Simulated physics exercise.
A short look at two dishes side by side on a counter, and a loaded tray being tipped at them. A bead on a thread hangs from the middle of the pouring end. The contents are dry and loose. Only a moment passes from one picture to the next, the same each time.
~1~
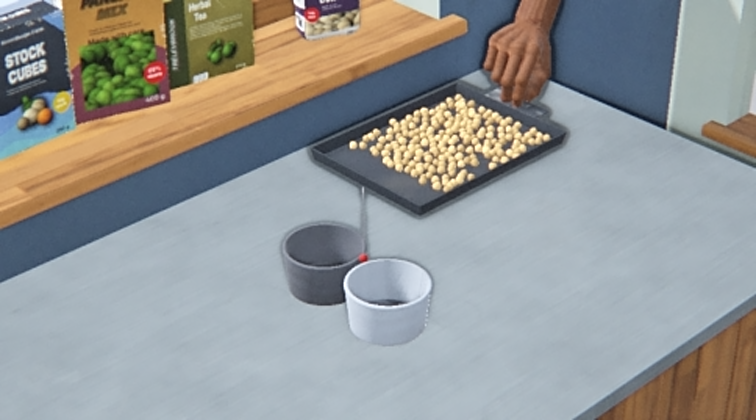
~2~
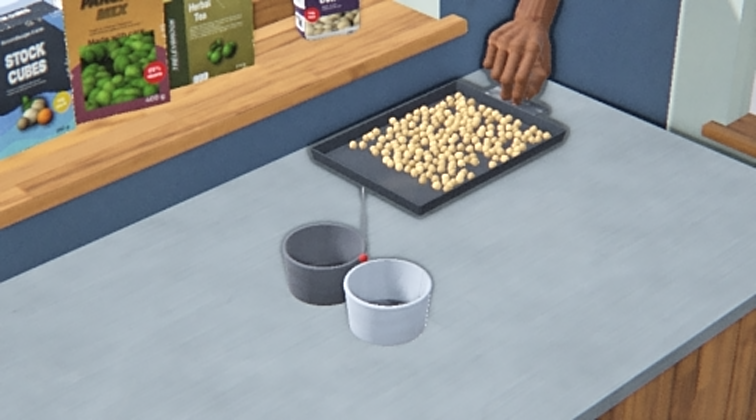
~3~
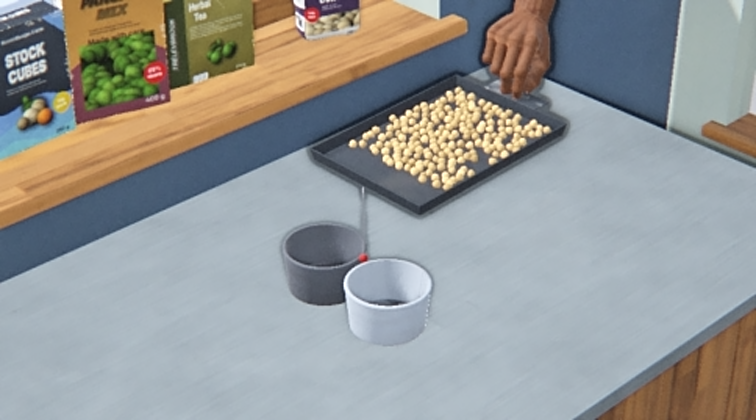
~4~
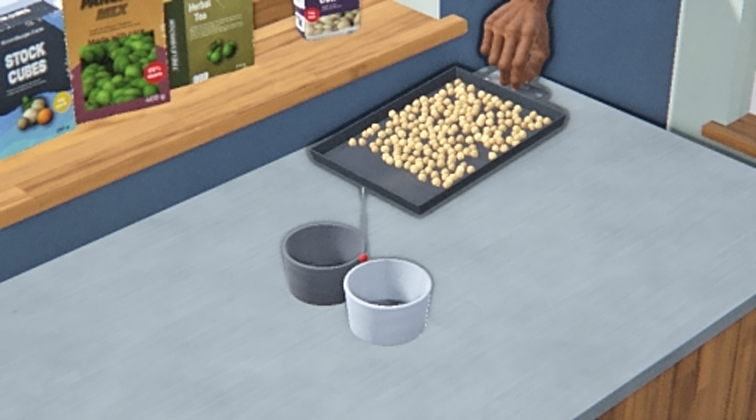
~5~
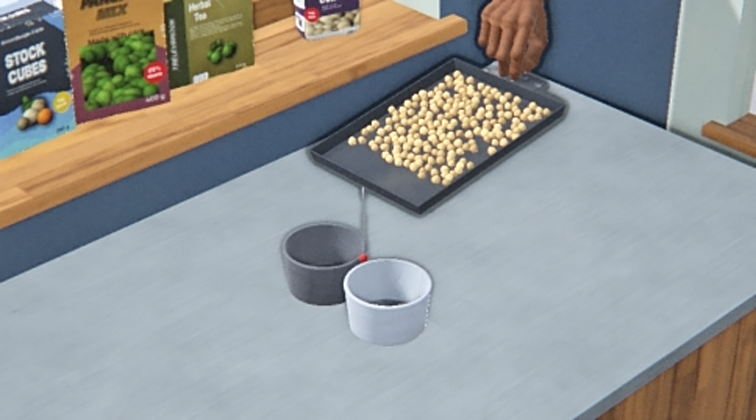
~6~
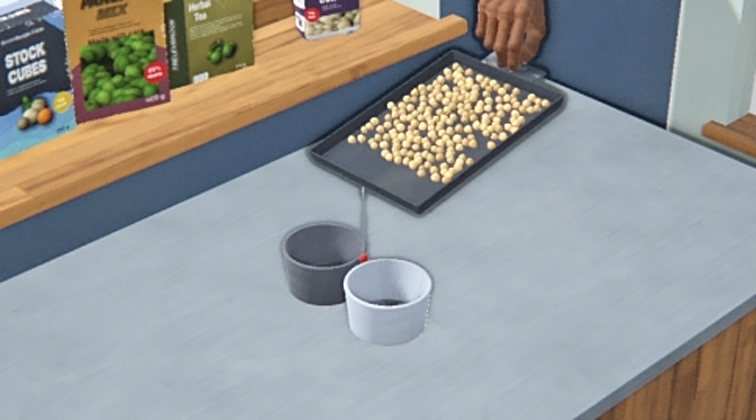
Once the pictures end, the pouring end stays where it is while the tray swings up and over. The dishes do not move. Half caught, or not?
In the dishes lies under half of it.
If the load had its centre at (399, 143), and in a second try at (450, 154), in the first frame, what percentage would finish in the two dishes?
The first gives 30 %, the second 40 %.
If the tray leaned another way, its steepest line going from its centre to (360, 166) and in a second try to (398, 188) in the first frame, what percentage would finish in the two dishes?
Roughly 80 per cent, and 40 per cent.
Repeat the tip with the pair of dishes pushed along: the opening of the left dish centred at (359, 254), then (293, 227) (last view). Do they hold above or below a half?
First less than half, then not half.
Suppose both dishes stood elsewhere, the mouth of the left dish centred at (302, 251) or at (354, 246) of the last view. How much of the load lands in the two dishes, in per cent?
The first gives 90 %, the second 0 %.
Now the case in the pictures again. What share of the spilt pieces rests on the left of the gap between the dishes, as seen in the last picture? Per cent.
Some 90 per cent.
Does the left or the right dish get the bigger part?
More ends in the dish on the left.
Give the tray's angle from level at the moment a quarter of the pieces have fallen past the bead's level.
At some 105 degrees.
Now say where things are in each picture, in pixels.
In the first frame, corners of the pouring end at (315, 148) and (420, 204), level; middle of the load at (446, 139), dried chickpeas; left dish at (295, 277); right dish at (357, 316); bead on its thread at (364, 258).
In the second frame, corners of the pouring end at (315, 148) and (420, 204), level; middle of the load at (446, 138).
In the third frame, corners of the pouring end at (314, 148) and (420, 204), tipped barely, level across its low end; middle of the load at (446, 134).
In the fourth frame, corners of the pouring end at (314, 149) and (419, 203), tipped a little, level across its low end; middle of the load at (446, 129).
In the fifth frame, corners of the pouring end at (313, 149) and (418, 203), tipped a little, level across its low end; middle of the load at (445, 124).
In the sixth frame, corners of the pouring end at (313, 150) and (418, 203), tipped a little, level across its low end; middle of the load at (444, 119); left dish at (295, 277); right dish at (357, 316).
Soon after the last picture, tray tipped steeply; nearly all on the tray; a small part in the air.
A little later, tray tipped right over; most on the tray; a stray few in the right dish; a stray few in the left dish; a small part outside both; a stray few in the air.
Later still, tray tipped past a quarter turn; a small part in the right dish; about a quarter in the left dish; about two thirds outside both.
At rest, tray tipped past a quarter turn; a small part in the right dish; about a quarter in the left dish; about two thirds outside both.
